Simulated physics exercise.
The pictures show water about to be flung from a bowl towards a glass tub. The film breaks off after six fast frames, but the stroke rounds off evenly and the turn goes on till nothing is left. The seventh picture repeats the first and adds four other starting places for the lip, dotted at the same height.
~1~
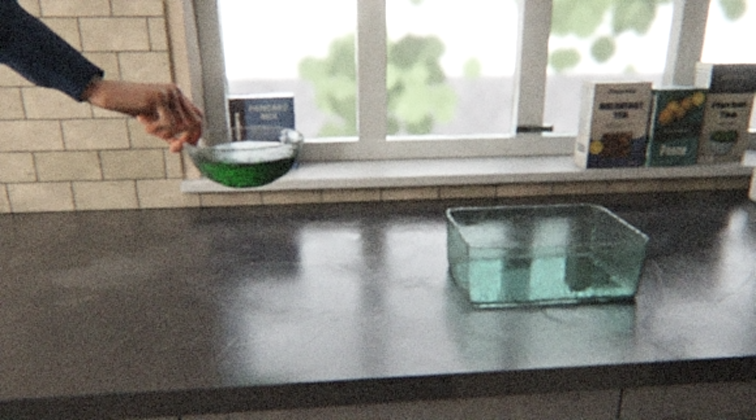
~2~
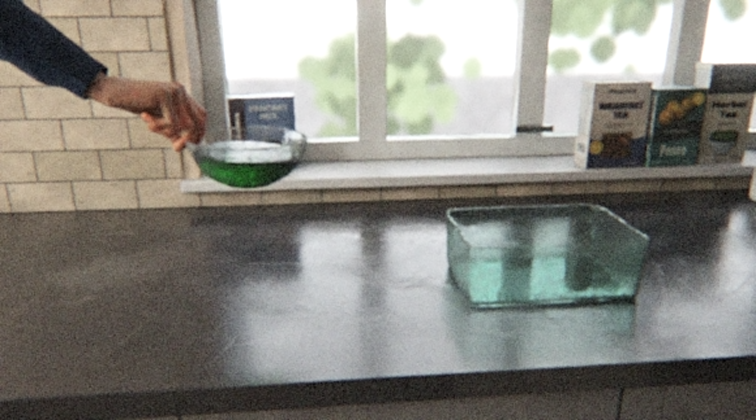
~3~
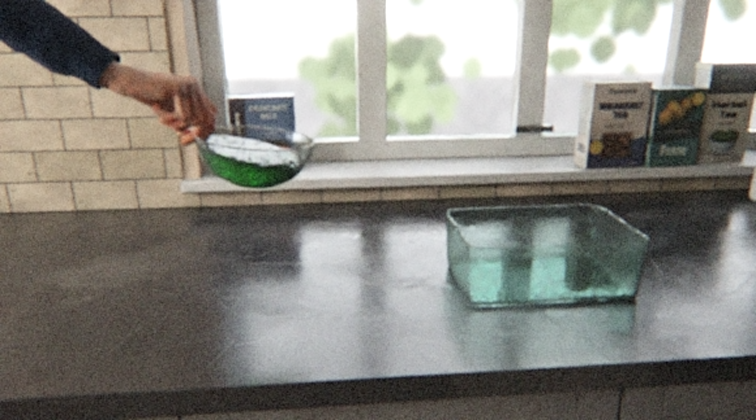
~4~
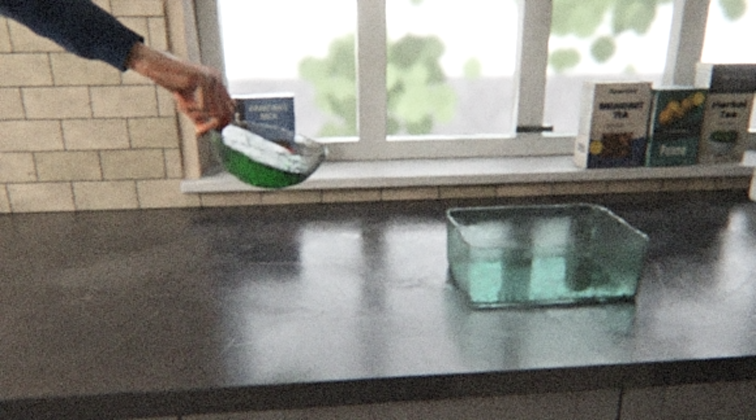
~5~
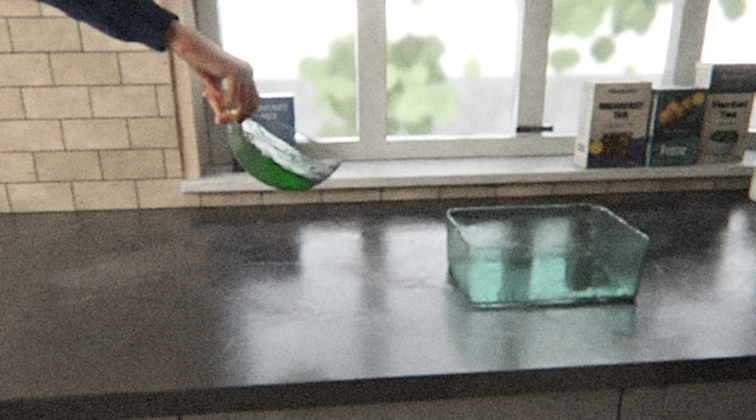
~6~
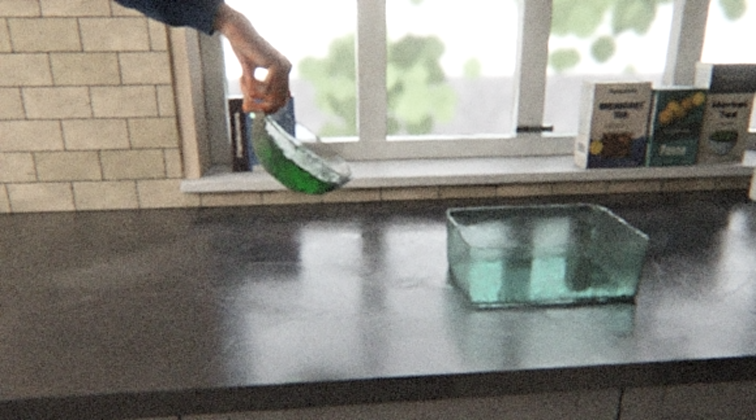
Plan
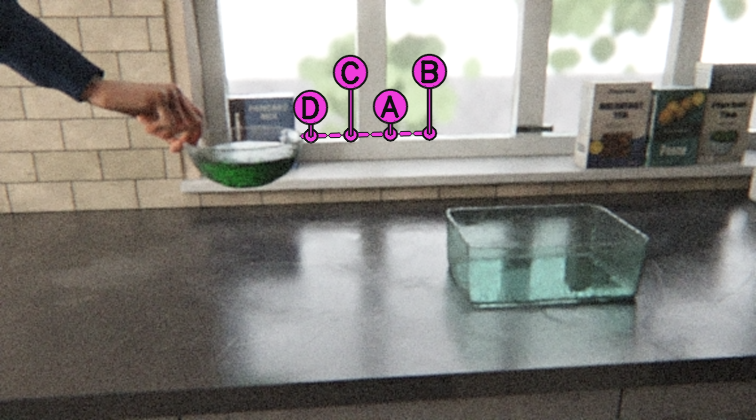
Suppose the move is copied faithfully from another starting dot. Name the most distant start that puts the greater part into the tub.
C is the one.
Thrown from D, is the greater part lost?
Yes.
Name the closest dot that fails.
That is dot D.
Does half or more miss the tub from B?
No, not at all.
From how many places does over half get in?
Three of them.
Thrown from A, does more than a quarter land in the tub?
Yes.
On the marked copy, A at (390, 134); B at (429, 133); C at (350, 134); D at (310, 135).
If A is chosen, about 81 % lands in the tub, 4 % falls short and 14 % goes beside or beyond.
If B is chosen, about 72 % lands in the tub, 5 % falls short and 23 % goes beside or beyond.
If C is chosen, about 70 % lands in the tub, 21 % falls short and 9 % goes beside or beyond.
If D is chosen, about 10 % lands in the tub, 83 % falls short and 8 % goes beside or beyond.
